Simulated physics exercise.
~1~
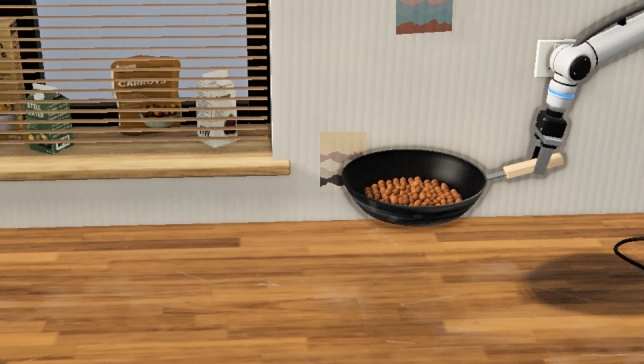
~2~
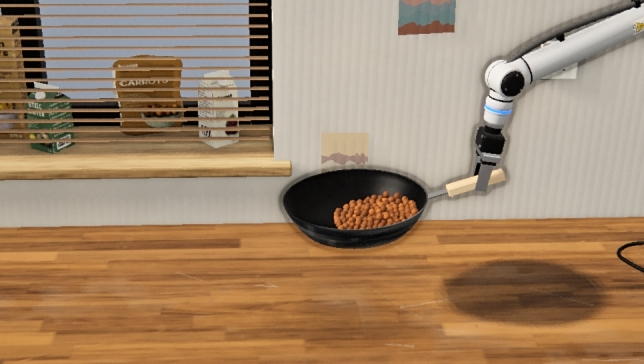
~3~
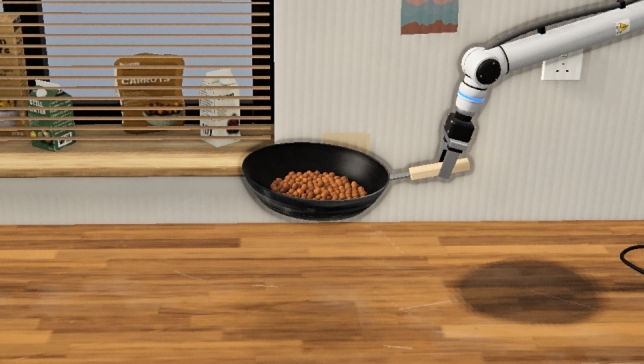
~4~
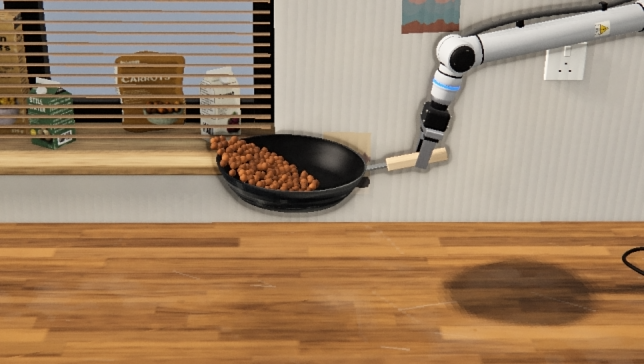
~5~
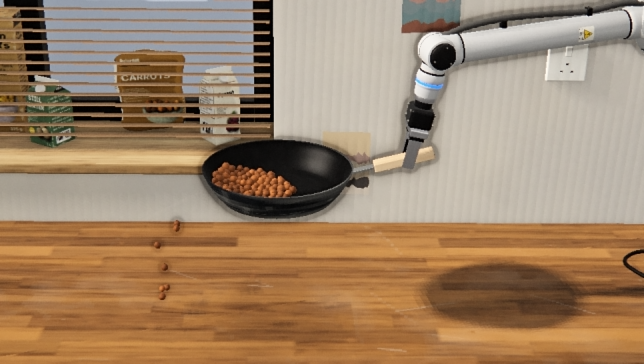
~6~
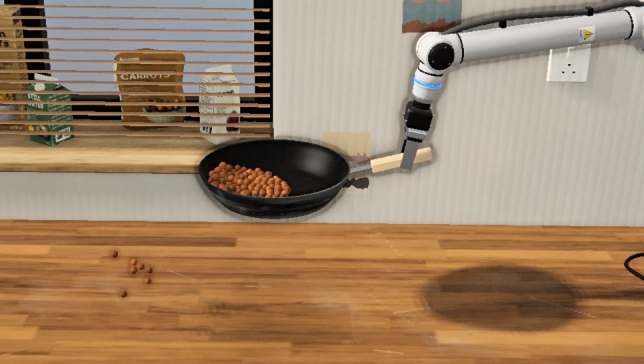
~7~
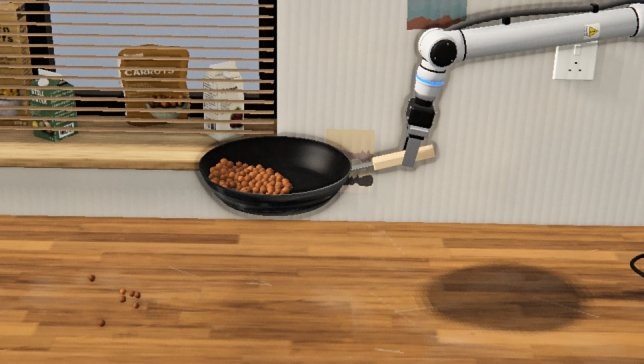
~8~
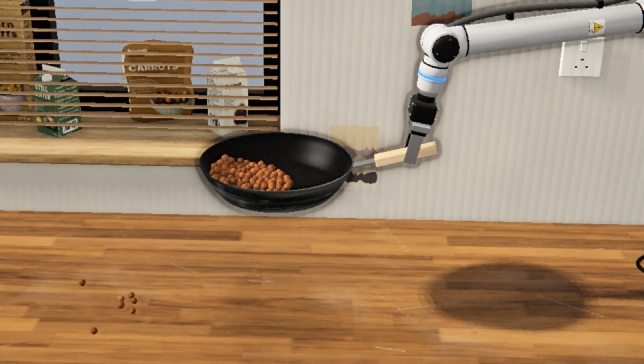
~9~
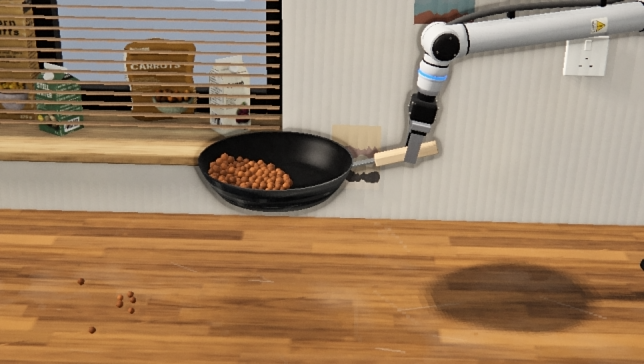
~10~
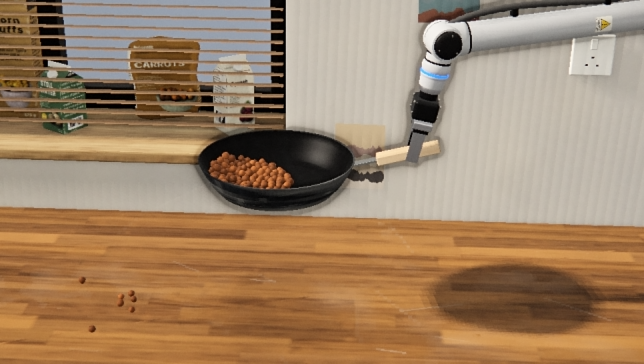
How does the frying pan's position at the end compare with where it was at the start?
At the end the frying pan is further to the left, overlapping the right end of the window sill. At the start it was held in front of the bare wall to the right of the window.
